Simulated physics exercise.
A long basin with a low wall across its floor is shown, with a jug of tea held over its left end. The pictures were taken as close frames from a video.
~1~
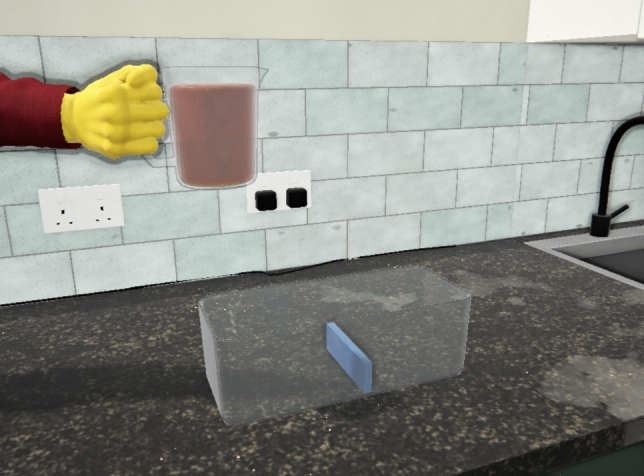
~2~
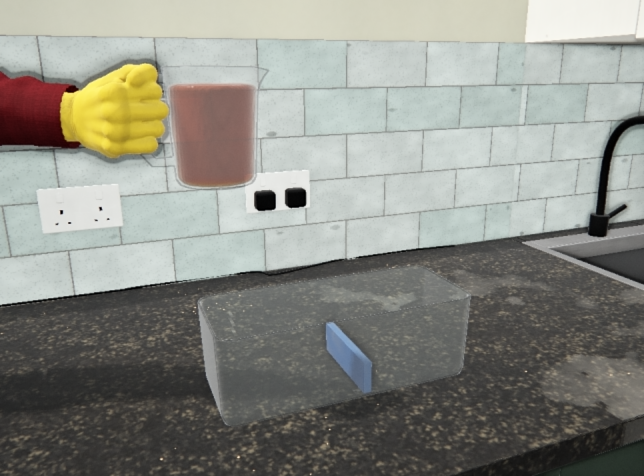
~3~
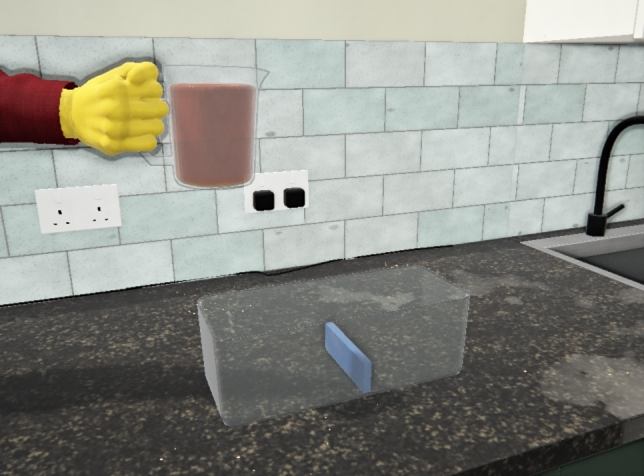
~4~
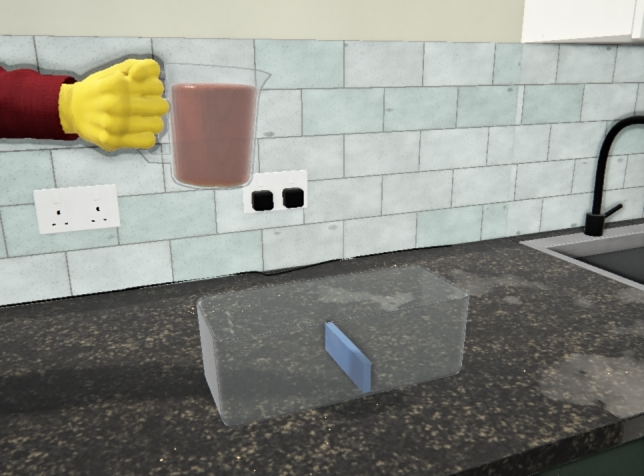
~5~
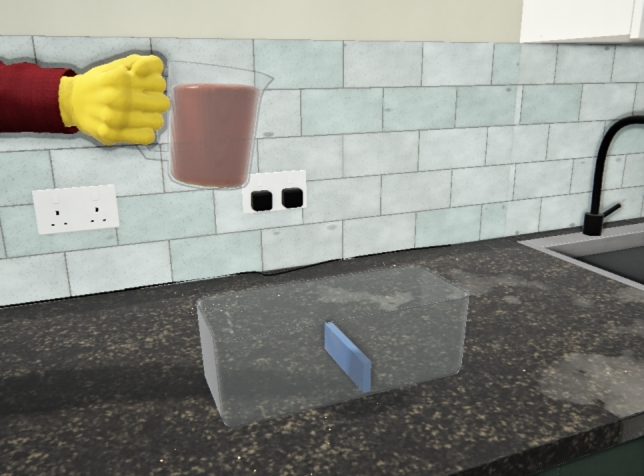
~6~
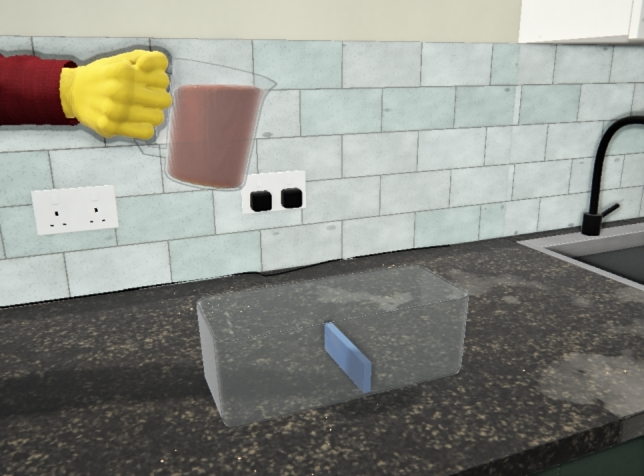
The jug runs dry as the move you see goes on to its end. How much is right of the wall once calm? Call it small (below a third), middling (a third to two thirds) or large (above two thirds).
Middling.
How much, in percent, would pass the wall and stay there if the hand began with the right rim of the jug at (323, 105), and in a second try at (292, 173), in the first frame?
Start one gives close to 95 percent, start two close to 35 percent.
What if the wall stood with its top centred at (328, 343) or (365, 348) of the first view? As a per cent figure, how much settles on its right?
First try: Roughly 80 per cent; second try: 15 per cent.
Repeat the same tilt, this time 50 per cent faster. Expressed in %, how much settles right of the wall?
I'd estimate about 30 percent ends up there.
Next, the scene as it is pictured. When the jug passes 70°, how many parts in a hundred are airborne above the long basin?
Roughly 20 percent.
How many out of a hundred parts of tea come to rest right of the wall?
Close to 50 per cent.
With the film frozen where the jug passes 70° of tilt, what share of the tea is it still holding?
About 80 per cent.
A moment on, the jug is tipped part way and 79 per cent is still to pour, 1 is left of the wall and 1 right of it.
Next, the jug is tipped right over and 23 per cent is still to pour, 10 is left of the wall and 34 right of it.
Then the jug is tipped right over and 1 per cent is still to pour, 44 is left of the wall and 49 right of it.
Later the jug is tipped right over and 0 per cent is still to pour, 46 is left of the wall and 50 right of it.
In the end 46 per cent lies left of the wall, 50 right of it and 4 outside.
